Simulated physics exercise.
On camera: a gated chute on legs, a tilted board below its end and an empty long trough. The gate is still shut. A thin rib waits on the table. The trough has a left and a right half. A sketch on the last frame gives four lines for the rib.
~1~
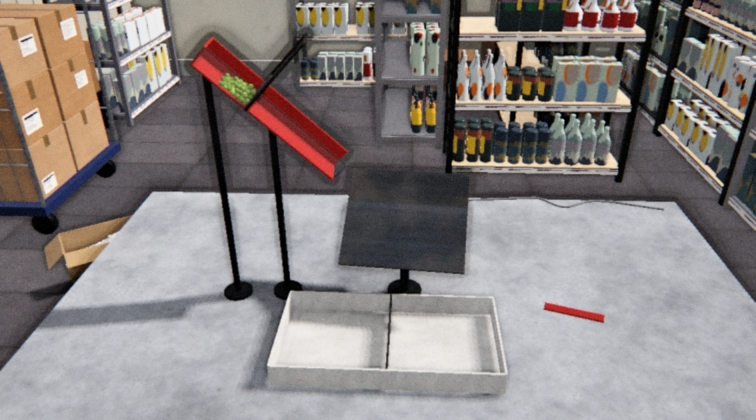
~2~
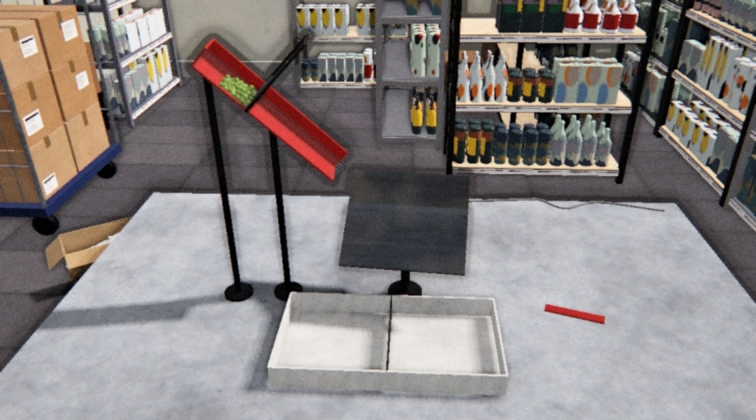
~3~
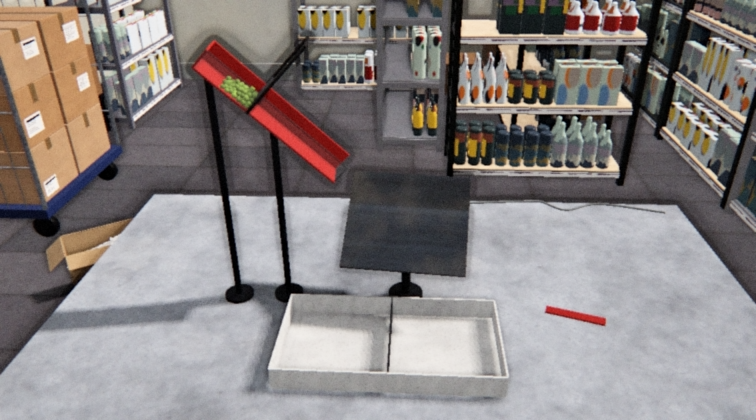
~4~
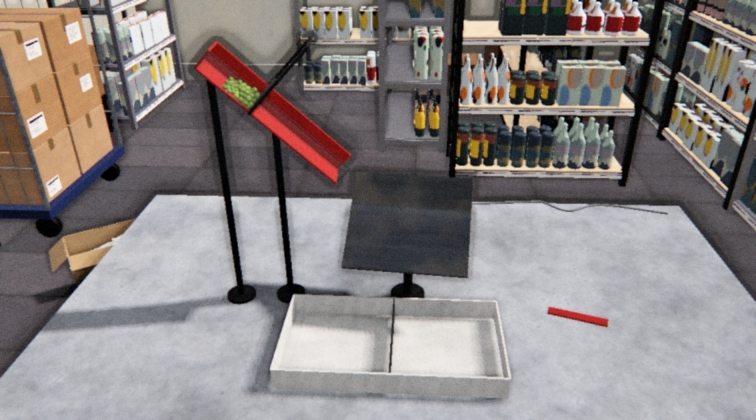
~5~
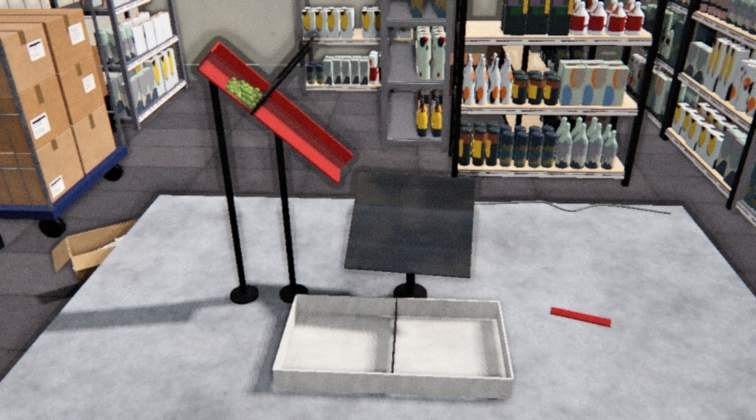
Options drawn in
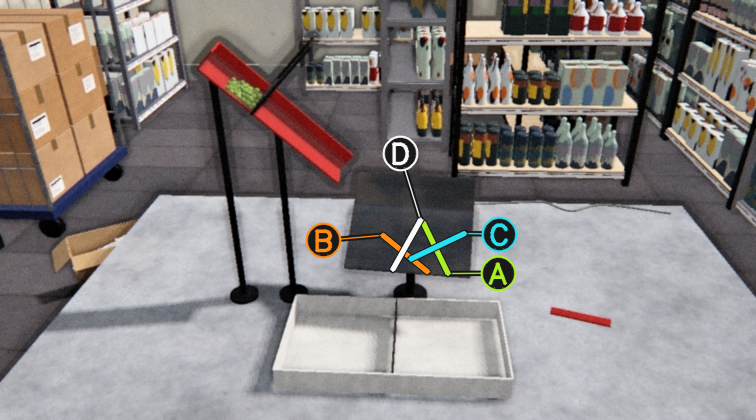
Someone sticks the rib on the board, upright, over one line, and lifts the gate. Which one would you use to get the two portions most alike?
The best line is C.
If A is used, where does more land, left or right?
Right.
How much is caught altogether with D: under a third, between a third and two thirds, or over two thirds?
Over two thirds.
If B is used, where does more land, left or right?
Right.
On the marked copy, line A from (423, 222) to (448, 273); line B from (382, 235) to (427, 271); line C from (464, 233) to (410, 259); line D from (420, 220) to (392, 269).
With A, of what is caught, a small part in the left half, most in the right.
With B, of what is caught, about a quarter in the left half, most in the right.
With C, of what is caught, about half in the left half, about half in the right.
With D, of what is caught, most in the left half, a small part in the right.
